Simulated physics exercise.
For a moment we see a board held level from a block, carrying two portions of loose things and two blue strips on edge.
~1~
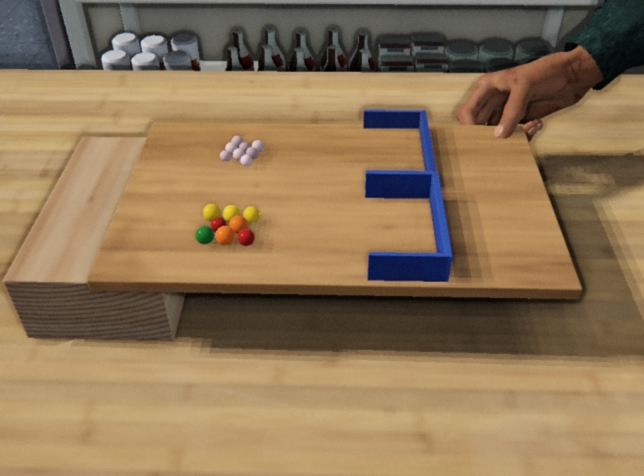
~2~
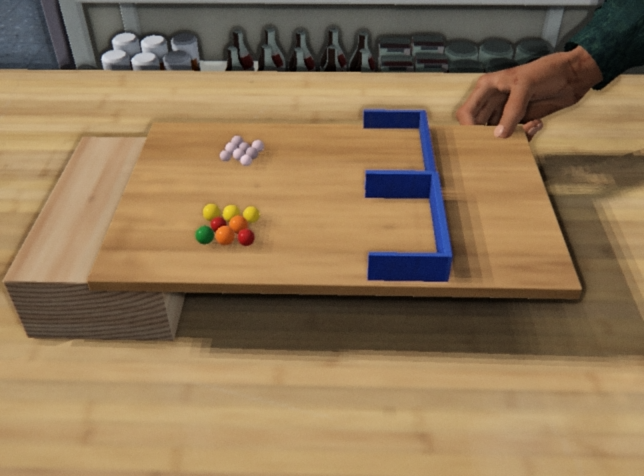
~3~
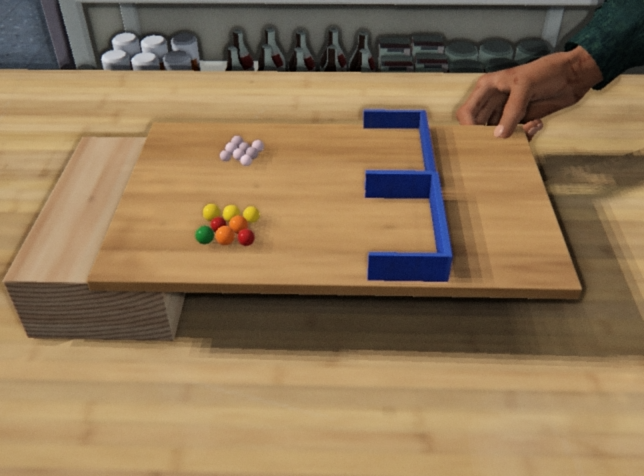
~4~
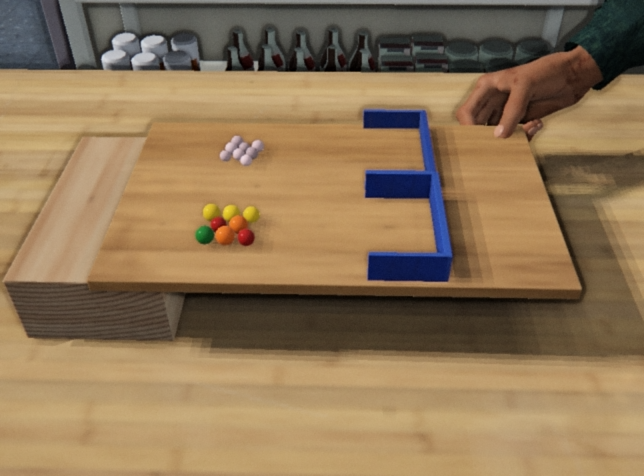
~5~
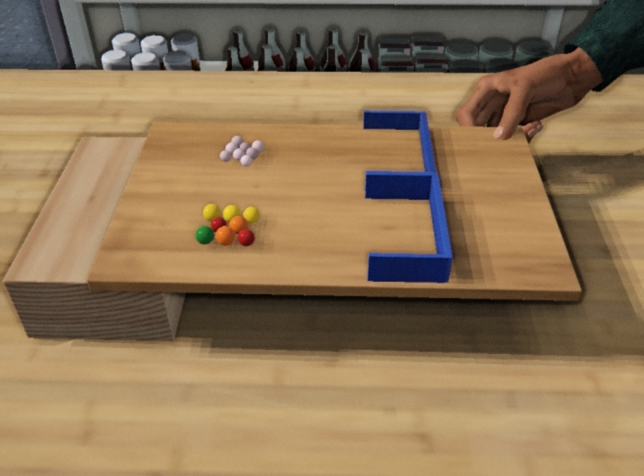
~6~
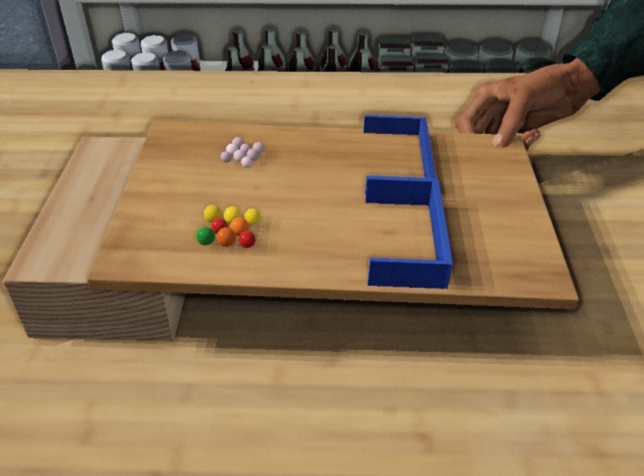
The board stays level, then its hand-held right end dips slightly while the small balls stay put.
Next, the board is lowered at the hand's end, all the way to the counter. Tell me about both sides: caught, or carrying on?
Front handful is held up and Back handful is held up.
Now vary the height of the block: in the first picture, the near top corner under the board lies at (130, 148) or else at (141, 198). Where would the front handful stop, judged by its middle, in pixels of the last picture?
It comes to rest centred at (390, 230) the first time and at (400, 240) the second time.
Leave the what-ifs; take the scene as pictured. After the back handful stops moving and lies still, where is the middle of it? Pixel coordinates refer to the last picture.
I'd say somewhere about (413, 199).
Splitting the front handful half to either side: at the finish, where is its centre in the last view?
Somewhere around (419, 265) once nothing moves.
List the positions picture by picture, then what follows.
In the first picture, held end of the board at (565, 285), level; block at (124, 229), about a quarter as high as the board is long; front handful at (239, 225), a few glass marbles; back handful at (239, 155), a few sugar pearls; front bar at (440, 224), taller than the pieces; back bar at (427, 148), taller than the pieces.
In the second picture, held end of the board at (565, 285), level; back handful at (239, 155).
In the third picture, held end of the board at (565, 285), level; front handful at (239, 225).
In the fourth picture, held end of the board at (565, 285), level; back handful at (239, 155).
In the fifth picture, held end of the board at (565, 287), level; front handful at (239, 225).
In the sixth picture, held end of the board at (562, 295), down by 2°; block at (124, 229); front handful at (240, 227), not moving; back handful at (240, 156), not moving; front bar at (439, 231); back bar at (427, 155).
Then, 0.37 s after the last picture, board sloping at 10°; front handful on its way down; back handful on its way down.
Then, 0.70 s after the last picture, board resting at 12°; front handful has reached its bar; back handful has reached its bar.
At rest, board resting at 12°; front handful gathered behind its bar; back handful gathered behind its bar.
